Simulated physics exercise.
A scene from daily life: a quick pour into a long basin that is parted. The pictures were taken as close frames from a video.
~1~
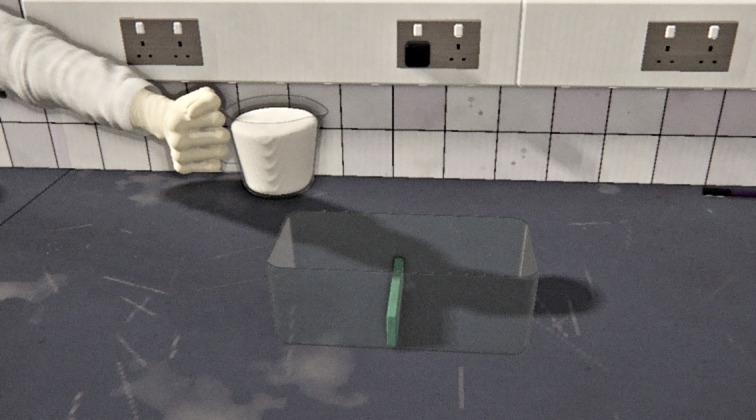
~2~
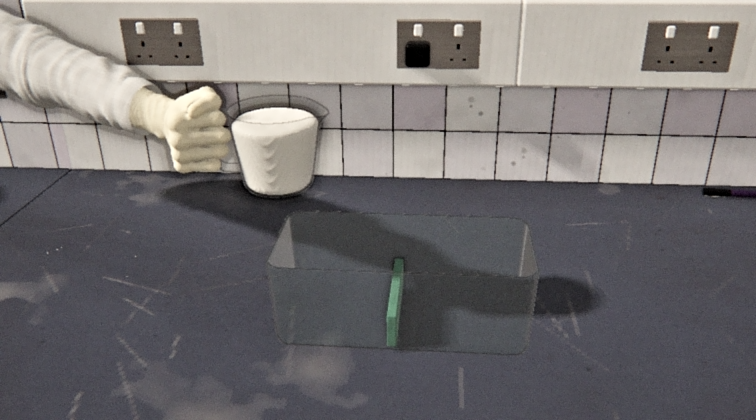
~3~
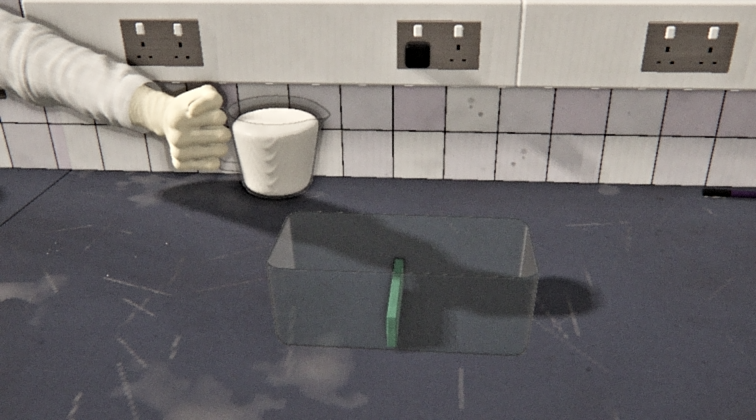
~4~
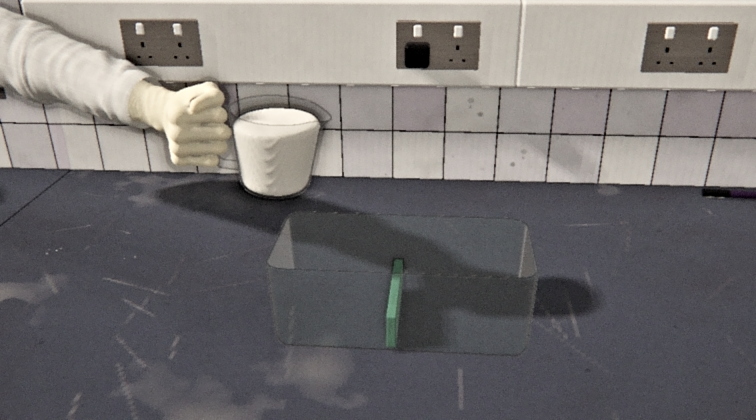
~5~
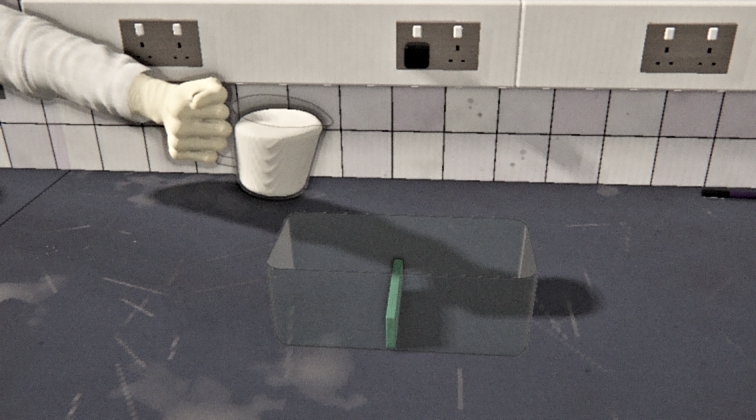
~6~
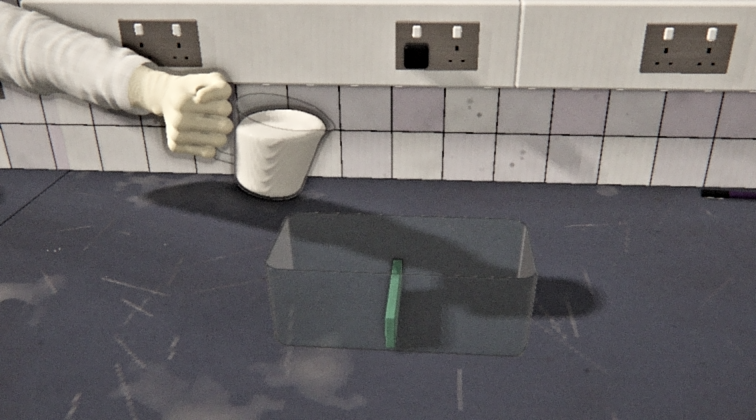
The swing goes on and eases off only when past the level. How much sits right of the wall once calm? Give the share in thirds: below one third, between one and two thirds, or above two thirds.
Once it settles, the part right of the wall is below a third, I'd say.
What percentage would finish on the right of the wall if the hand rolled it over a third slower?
About 30 per cent.
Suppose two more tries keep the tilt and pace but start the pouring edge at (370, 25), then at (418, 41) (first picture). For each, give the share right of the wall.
The first gives 95 %, the second 90 %.
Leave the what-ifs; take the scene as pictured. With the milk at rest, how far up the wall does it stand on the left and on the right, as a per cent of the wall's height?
The left reads 40 in a hundred and the right 10 in a hundred.
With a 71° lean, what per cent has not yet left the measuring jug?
65 %.
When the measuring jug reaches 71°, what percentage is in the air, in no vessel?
I'd say some 25 per cent.
A moment on, the measuring jug is tipped part way and 66 per cent is still to pour, 9 is left of the wall and 3 right of it.
Next, the measuring jug is tipped on its side and 14 per cent is still to pour, 53 is left of the wall and 19 right of it.
Then the measuring jug is tipped right over and 1 per cent is still to pour, 78 is left of the wall and 20 right of it.
Later the measuring jug is tipped right over and 0 per cent is still to pour, 78 is left of the wall and 20 right of it.
Finally, 78 per cent lies left of the wall, 20 right of it and 1 outside.
